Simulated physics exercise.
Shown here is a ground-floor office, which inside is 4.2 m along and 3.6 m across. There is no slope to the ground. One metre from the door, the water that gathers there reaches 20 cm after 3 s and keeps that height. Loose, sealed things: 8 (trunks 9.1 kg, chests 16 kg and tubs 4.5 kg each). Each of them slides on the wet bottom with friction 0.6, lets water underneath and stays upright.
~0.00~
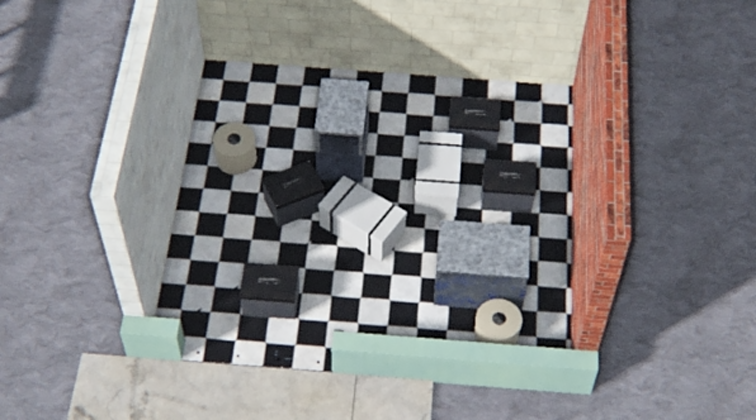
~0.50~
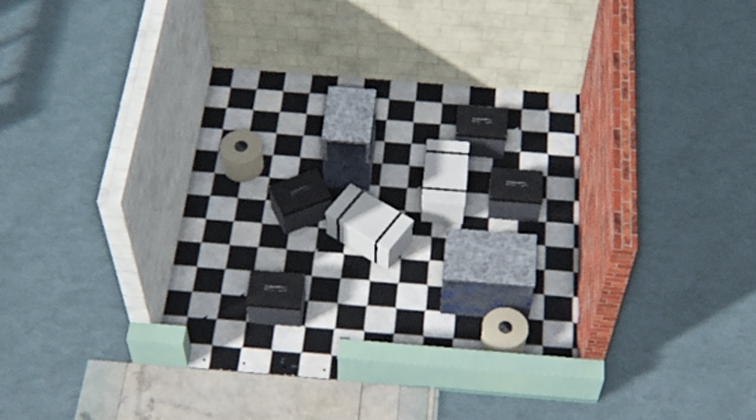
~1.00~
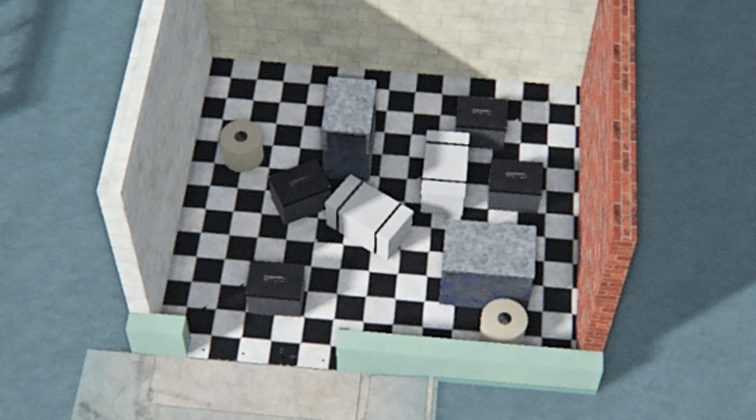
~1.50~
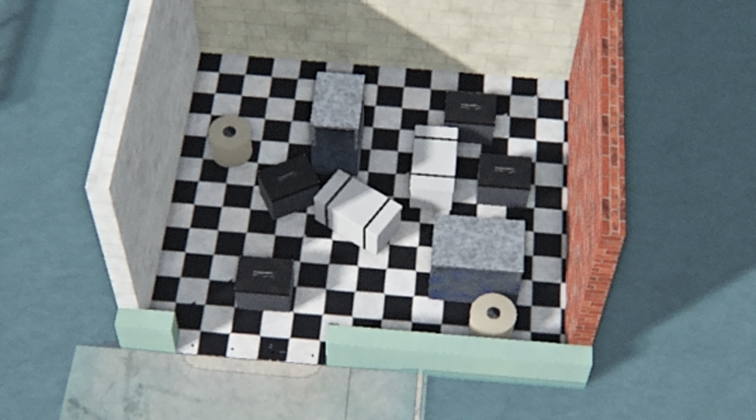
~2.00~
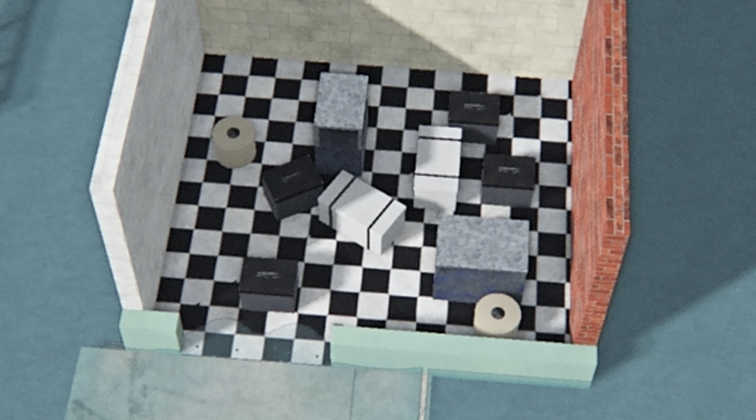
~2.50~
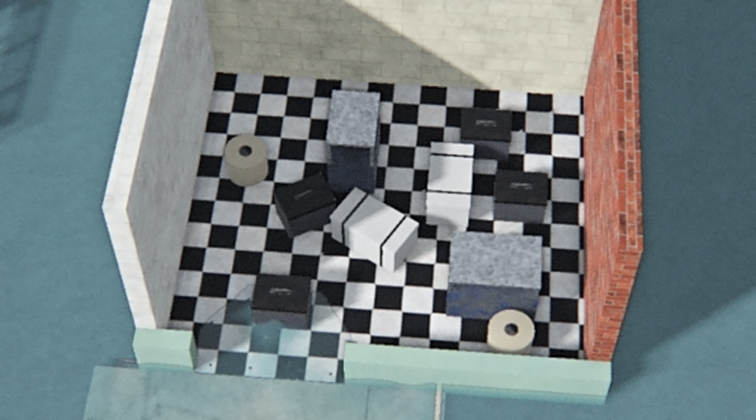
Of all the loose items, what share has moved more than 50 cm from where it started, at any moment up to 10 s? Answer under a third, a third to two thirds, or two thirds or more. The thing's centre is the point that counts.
Two thirds or more.
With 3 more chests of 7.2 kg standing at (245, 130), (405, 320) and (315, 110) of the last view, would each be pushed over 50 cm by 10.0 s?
Result, in listed order: Exceeded / not exceeded / exceeded.
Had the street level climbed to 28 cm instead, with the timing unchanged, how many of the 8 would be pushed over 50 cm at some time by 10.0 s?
I count 8 of them in that case.
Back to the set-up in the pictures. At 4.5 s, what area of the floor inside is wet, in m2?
Wet area: Approx. 7.0 m2.
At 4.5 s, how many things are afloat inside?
At that time the total is 1.
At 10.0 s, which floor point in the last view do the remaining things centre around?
Centre of the remaining things: Roughly (486, 175).
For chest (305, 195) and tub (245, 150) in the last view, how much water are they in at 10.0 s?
I'd estimate 12 cm for the first and 15 cm for the second.
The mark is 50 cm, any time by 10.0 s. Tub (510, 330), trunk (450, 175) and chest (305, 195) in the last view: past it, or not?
So that's inside it for the first, beyond it for the second and beyond it for the last.
After 3.5 s 1 of 8 are over 50 cm from their spots; 0 afloat.
After 4.5 s 1 of 8 are over 50 cm from their spots; 1 afloat.
After 7.0 s 4 of 8 are over 50 cm from their spots; 4 afloat.
After 10.0 s 7 of 8 are over 50 cm from their spots, and 7 have been at some point; 8 afloat.
